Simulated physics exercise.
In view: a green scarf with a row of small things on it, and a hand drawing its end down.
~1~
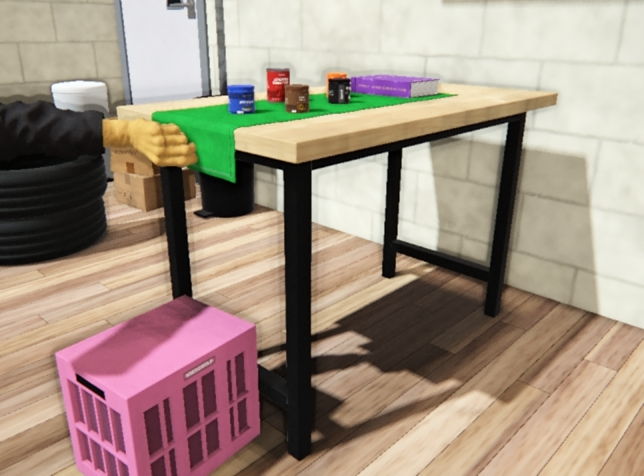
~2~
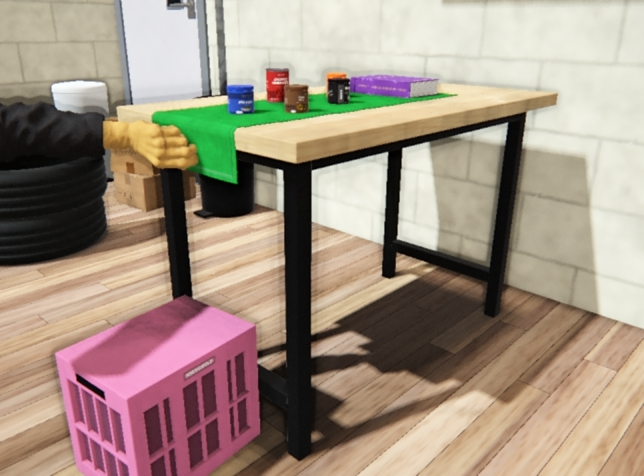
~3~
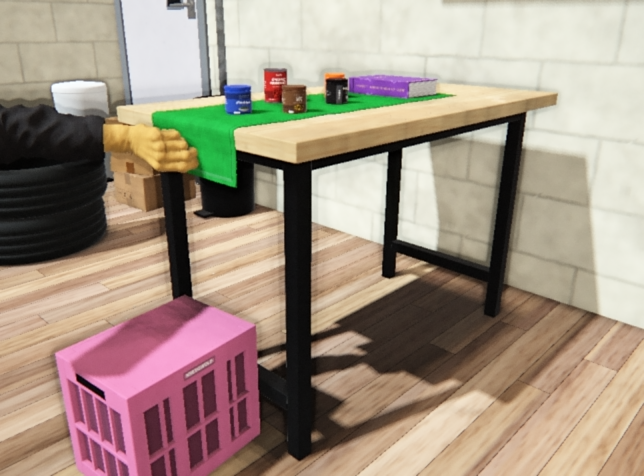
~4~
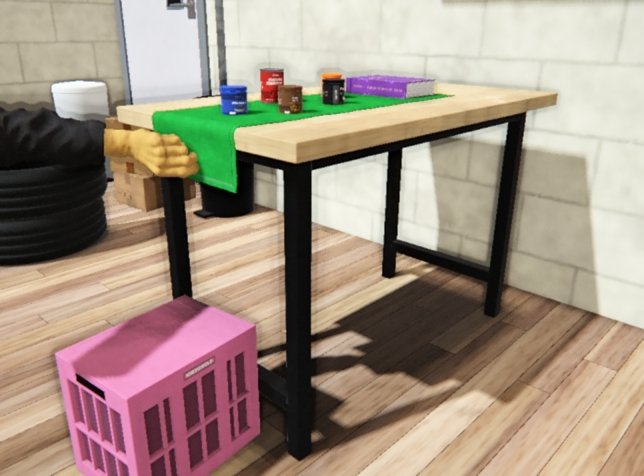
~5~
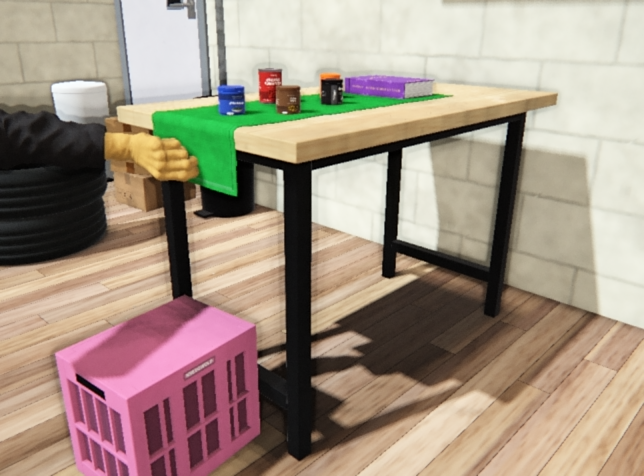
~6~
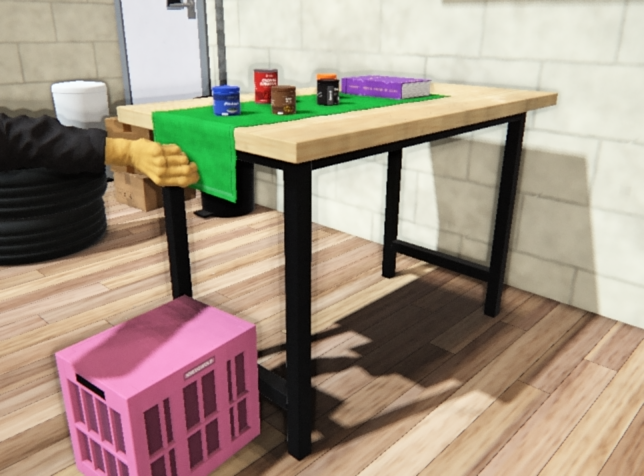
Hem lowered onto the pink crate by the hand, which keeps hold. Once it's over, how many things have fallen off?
Lost over the edge: Three.
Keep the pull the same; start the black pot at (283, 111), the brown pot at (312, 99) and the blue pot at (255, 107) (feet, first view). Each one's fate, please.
Here's how it goes: The black pot leaves the top, the brown pot remains in place and the blue pot leaves the top.
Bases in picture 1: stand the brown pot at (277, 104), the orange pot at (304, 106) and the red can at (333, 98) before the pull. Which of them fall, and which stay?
The brown pot is lost, the orange pot is lost, the red can stays aboard.
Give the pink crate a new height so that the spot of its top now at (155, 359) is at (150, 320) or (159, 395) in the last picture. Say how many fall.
The count comes out 2 and 4.
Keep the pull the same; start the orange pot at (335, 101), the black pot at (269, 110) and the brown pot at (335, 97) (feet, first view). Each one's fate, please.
In the end the orange pot is still up there, the black pot is no longer up there and the brown pot is still up there.
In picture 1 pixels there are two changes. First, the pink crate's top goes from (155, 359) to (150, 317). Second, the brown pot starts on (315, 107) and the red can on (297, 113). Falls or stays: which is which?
The brown pot stays put; the red can is lost.
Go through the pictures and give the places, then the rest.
In the first frame, hem (236, 182); blue pot (241, 86); brown pot (297, 85); red can (278, 69); black pot (339, 79); orange pot (337, 74); top of the crate (154, 359).
In the second frame, hem (237, 183); blue pot (240, 86).
In the third frame, hem (236, 187); brown pot (294, 86).
In the fourth frame, hem (236, 193); red can (272, 69); top of the crate (154, 359).
In the fifth frame, hem (238, 196); black pot (332, 79).
In the sixth frame, hem (236, 202); blue pot (226, 87); brown pot (284, 87); red can (266, 69); black pot (328, 79); orange pot (327, 74).
A little later, hem near (197, 255); blue pot gone.
Next, hem near (199, 298); blue pot and brown pot gone.
When it is over, hem on the crate; blue pot, brown pot and red can gone. Over the edge go three.
